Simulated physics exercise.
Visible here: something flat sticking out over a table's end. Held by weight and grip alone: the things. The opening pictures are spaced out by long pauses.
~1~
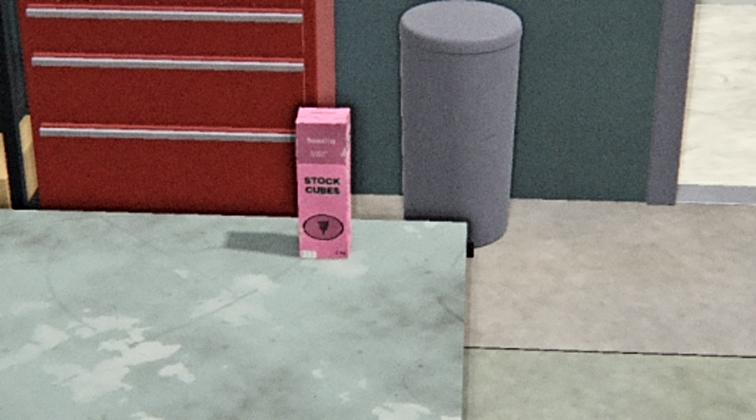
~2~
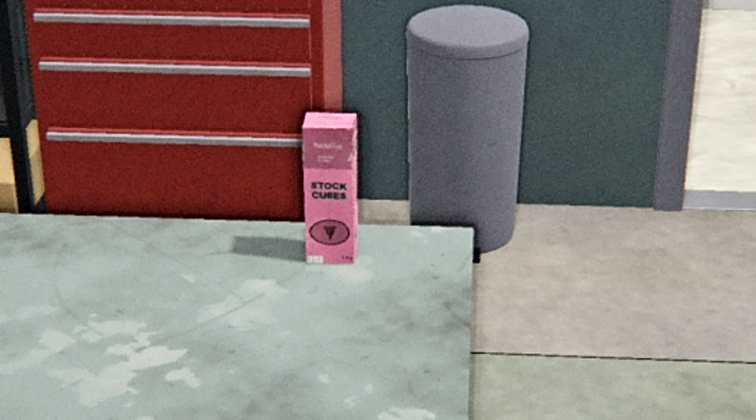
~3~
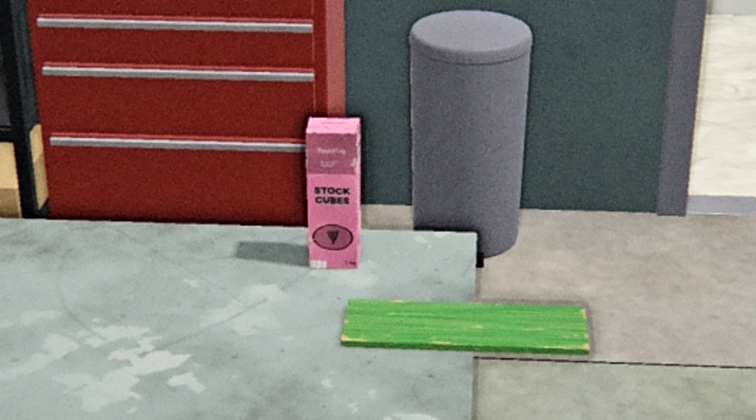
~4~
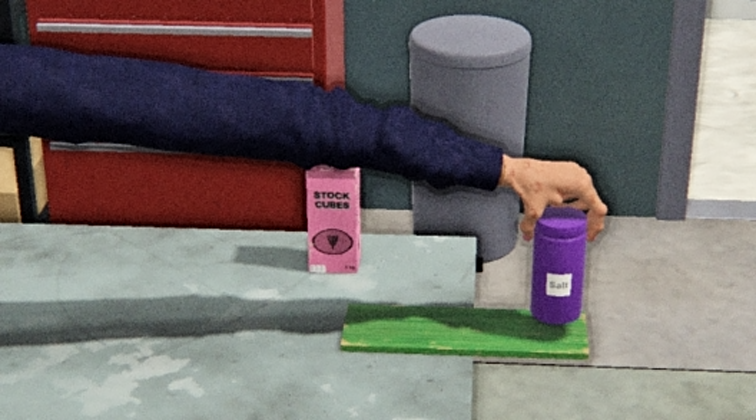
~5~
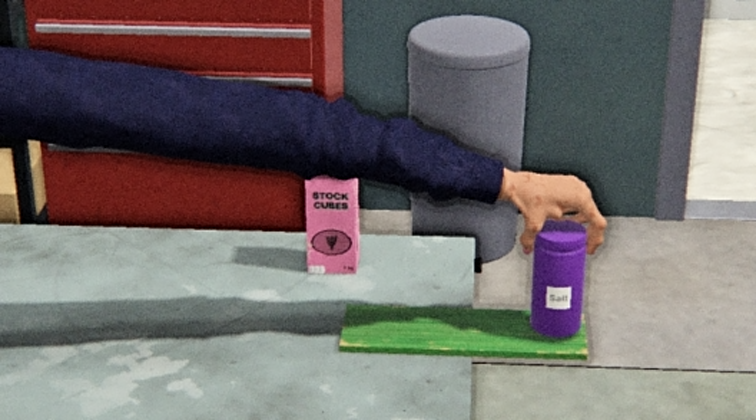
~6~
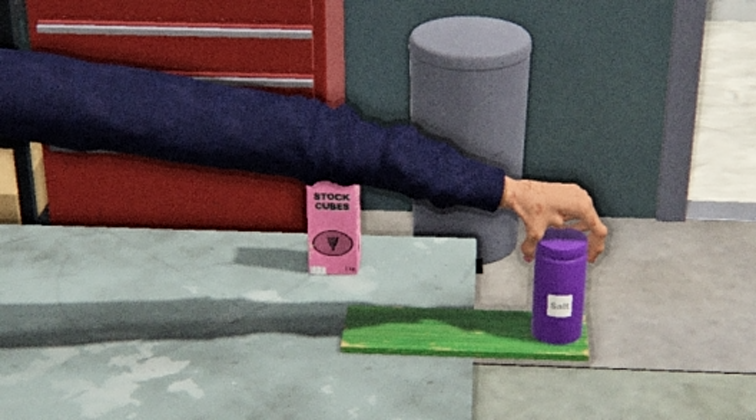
In a room with a red drawer cabinet, a pink stock cubes box stands on a table; a green plank appears jutting past its right end, and a hand lowers a purple jar onto the plank's overhanging part.
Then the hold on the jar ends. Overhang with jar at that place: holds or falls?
It is not supported.
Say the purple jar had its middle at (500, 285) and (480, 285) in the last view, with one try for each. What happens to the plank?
In case one it tumbles, while in case two it tumbles.
Then, 0.40 s past the last view, purple jar and green plank now down on the floor or falling.
Then, 0.60 s past the last view, things are still on the move.
Then, 0.80 s past the last view, as before.
Finally, down on the floor or falling, purple jar and green plank; pink carton still in place. The plank goes over.
